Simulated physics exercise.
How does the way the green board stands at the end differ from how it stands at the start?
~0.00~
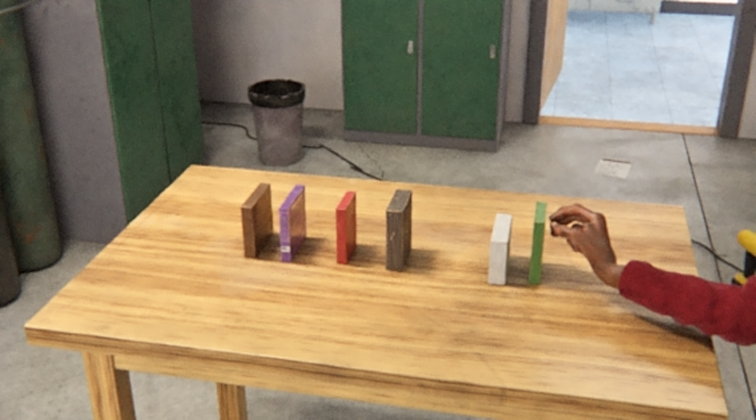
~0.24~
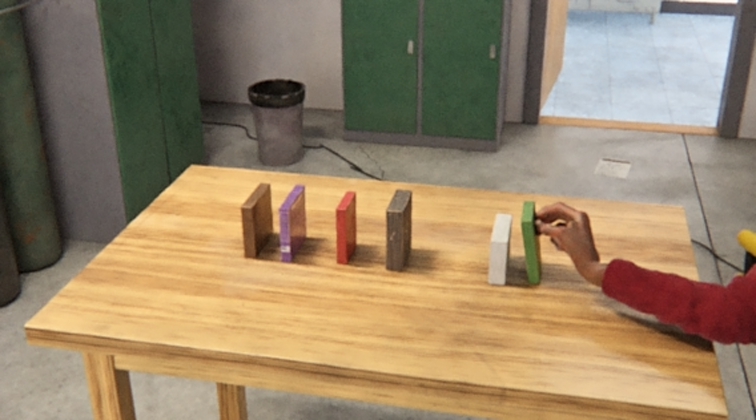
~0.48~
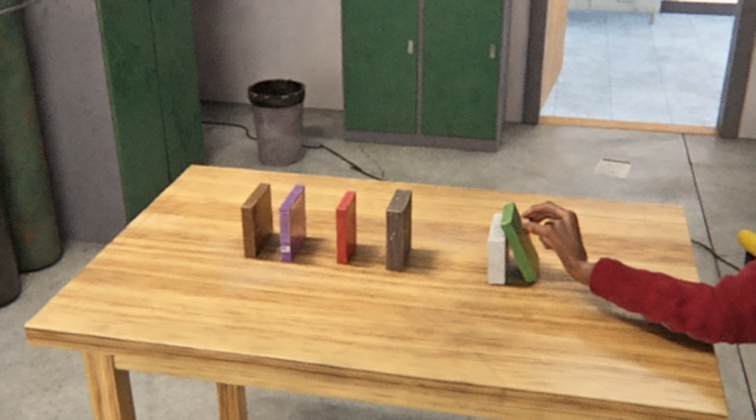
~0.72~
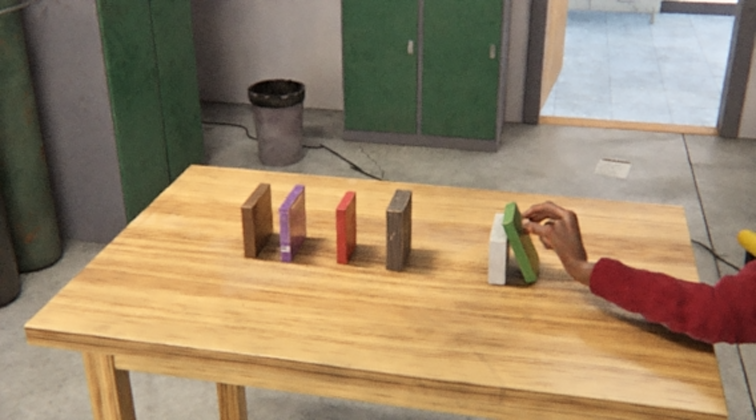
At the start the green board stands upright, but by the end it is leaning to the left against the white board.
